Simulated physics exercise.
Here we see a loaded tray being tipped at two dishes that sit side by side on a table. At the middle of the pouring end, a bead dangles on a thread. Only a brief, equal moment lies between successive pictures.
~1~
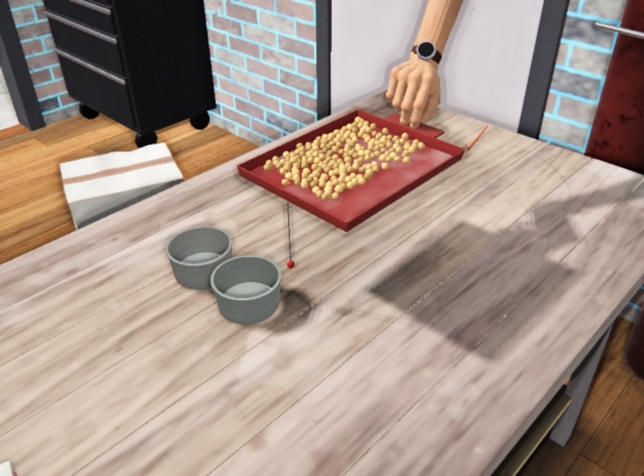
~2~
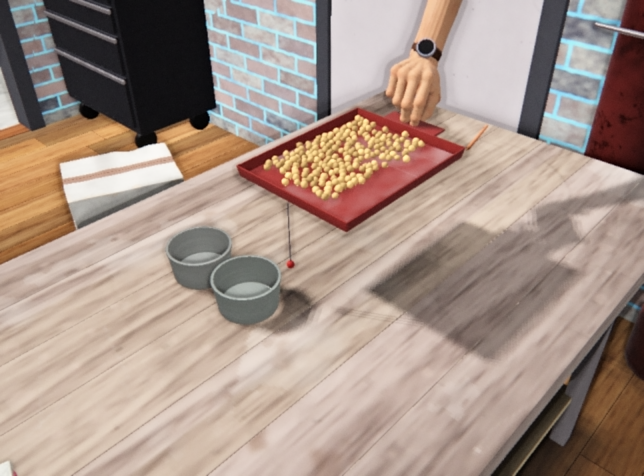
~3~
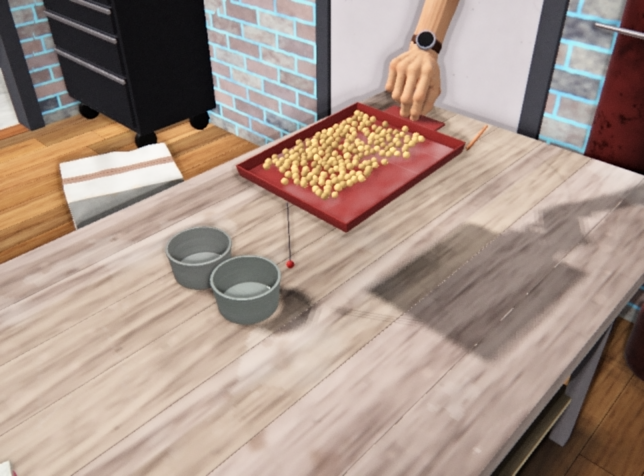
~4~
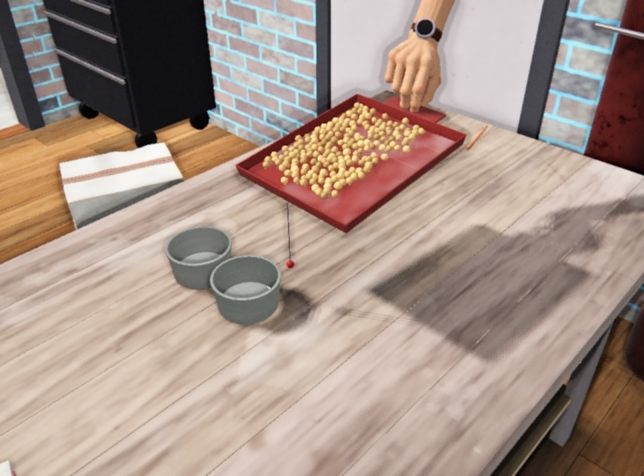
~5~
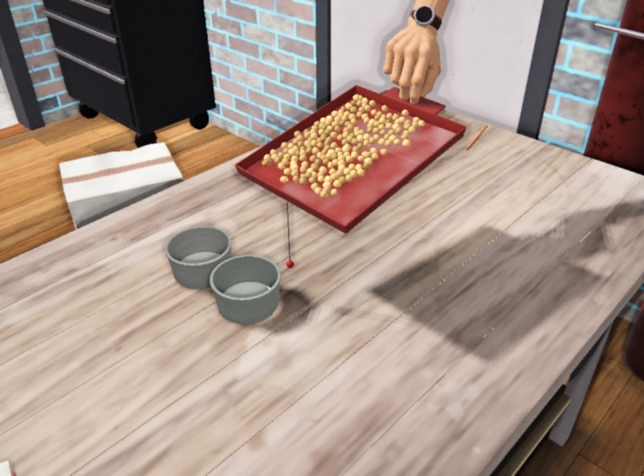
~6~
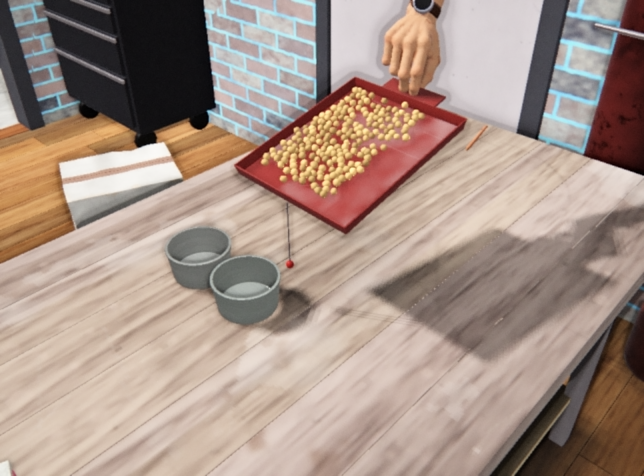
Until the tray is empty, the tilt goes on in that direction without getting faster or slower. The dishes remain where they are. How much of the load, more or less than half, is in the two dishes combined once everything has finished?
Looks like the dishes end up with a minority of it in the end.
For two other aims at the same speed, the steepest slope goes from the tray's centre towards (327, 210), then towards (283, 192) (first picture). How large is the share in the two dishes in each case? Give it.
You'd get 0 per cent the first time and 60 per cent the second time.
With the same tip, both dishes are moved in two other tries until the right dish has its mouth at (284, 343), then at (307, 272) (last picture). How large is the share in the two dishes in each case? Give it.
30 %, 0 %.
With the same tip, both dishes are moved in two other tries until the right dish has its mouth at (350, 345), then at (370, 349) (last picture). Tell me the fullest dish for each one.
Well, first the dish at left, then the dish at left.
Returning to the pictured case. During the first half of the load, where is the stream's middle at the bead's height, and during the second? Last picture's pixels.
The first part passes (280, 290); everything after passes (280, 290).
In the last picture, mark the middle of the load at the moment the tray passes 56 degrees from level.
Somewhere about pixel (300, 173).
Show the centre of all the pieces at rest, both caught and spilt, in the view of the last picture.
About pixel (282, 337).
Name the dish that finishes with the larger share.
Observation: The one at right.
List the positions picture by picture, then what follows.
In the first frame, corners of the pouring end near (240, 165) and (347, 221), level; middle of the load near (346, 156), dried chickpeas; left dish near (175, 270); right dish near (221, 304); bead on its thread near (291, 264).
In the second frame, corners of the pouring end near (240, 165) and (347, 221), level; middle of the load near (346, 155).
In the third frame, corners of the pouring end near (239, 165) and (346, 221), tipped barely, lowest at the right corner; middle of the load near (346, 152).
In the fourth frame, corners of the pouring end near (238, 165) and (346, 222), tipped a little, lowest at the right corner; middle of the load near (346, 147).
In the fifth frame, corners of the pouring end near (238, 165) and (345, 223), tipped a little, lowest at the right corner; middle of the load near (345, 142).
In the sixth frame, corners of the pouring end near (237, 165) and (345, 225), tipped a little, lowest at the right corner; middle of the load near (344, 138); left dish near (174, 270); right dish near (220, 304).
Shortly afterwards, tray tipped steeply; all but a few on the tray; only a few in the air.
Next, tray tipped right over; all but a few on the tray; only a few in the right dish; a little outside both.
Some moments later, tray tipped past a quarter turn; near a quarter in the right dish; near two thirds outside both.
In the end, tray tipped past a quarter turn; near a quarter in the right dish; none at all in the left dish; near two thirds outside both.
